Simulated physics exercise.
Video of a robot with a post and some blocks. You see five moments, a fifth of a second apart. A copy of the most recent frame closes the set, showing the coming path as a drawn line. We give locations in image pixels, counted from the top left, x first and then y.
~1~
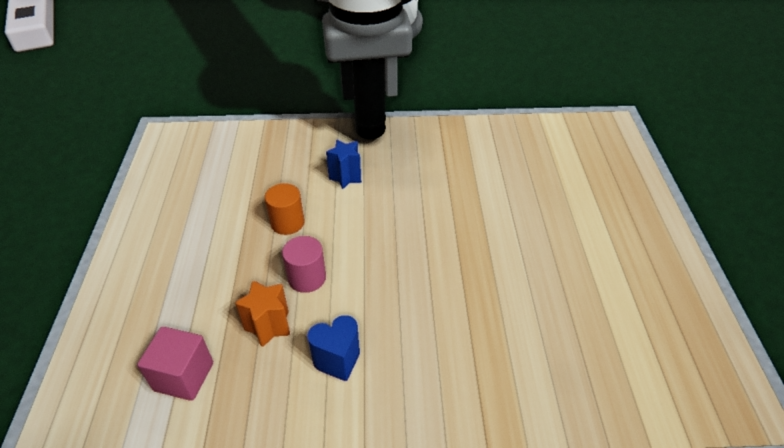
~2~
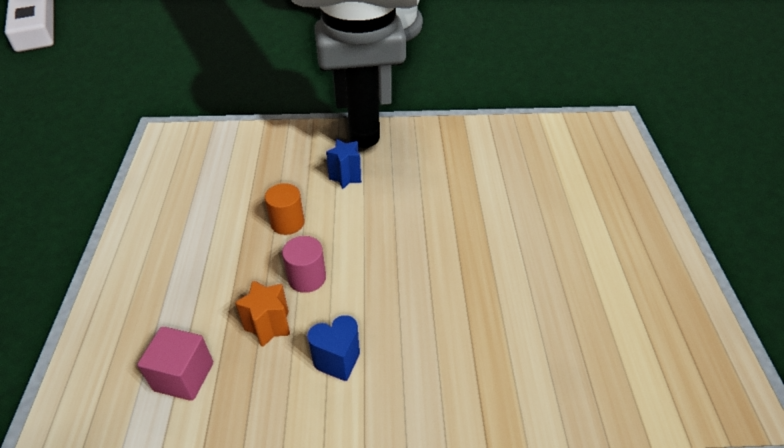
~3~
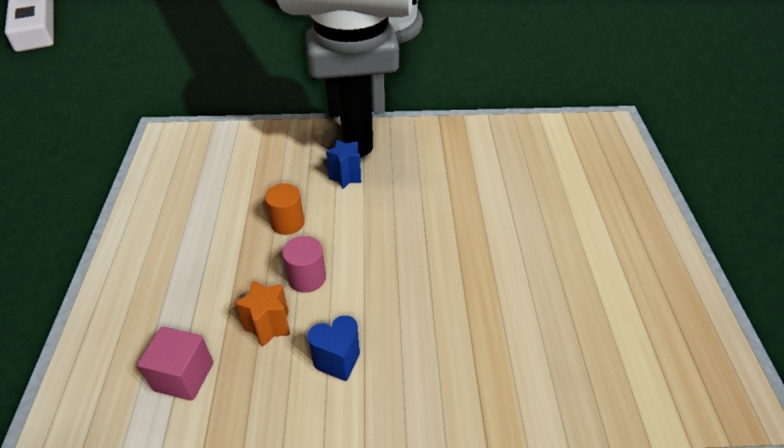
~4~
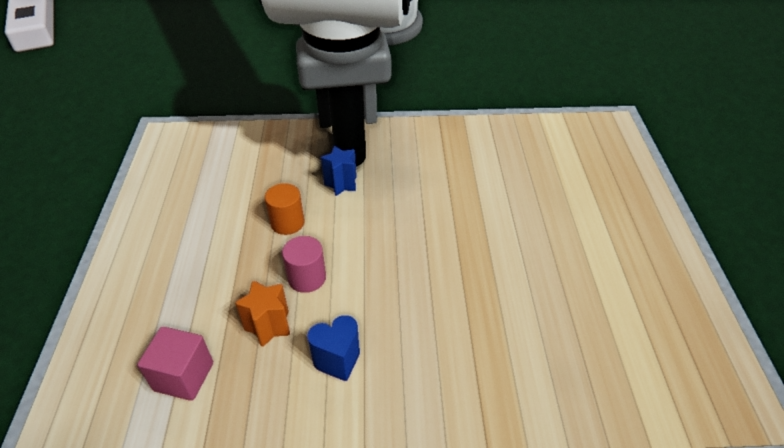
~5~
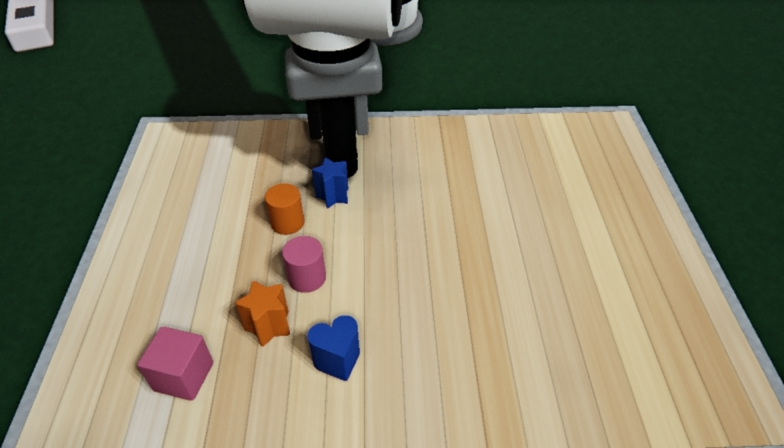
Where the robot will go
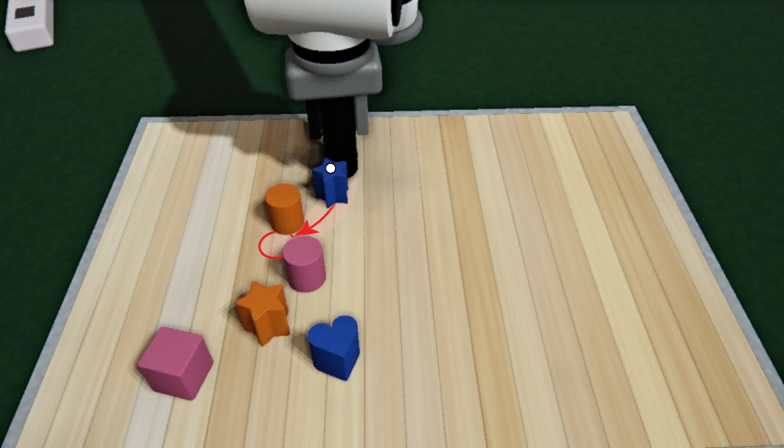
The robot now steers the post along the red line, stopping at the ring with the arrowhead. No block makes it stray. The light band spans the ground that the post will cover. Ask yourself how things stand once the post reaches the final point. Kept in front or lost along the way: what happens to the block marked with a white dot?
It slips out to the side or back.
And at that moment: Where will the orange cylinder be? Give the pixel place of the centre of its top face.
The top centre is at (245, 201).
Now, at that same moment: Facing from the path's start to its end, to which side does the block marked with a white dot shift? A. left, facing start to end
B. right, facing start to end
Option A.
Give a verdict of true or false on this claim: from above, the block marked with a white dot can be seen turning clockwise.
False.
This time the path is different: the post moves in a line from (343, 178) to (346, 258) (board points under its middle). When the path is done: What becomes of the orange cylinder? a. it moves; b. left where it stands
My answer is option b.
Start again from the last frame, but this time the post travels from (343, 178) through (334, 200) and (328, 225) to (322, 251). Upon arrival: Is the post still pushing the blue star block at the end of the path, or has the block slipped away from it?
In front, I predict.
The line goes from (343, 178) by way of (335, 203) and (312, 227) to (277, 244); the dot is on the blue star block.
On the path given first. One third of the way, post (333, 195); blue star block (320, 196).
Two thirds of the way, post (310, 219); orange cylinder (271, 198); blue star block (298, 221).
At the end, post (275, 236); orange star block unmoved; orange cylinder (245, 201); pink cylinder (300, 256); blue star block (275, 240), turned 30° anticlockwise.
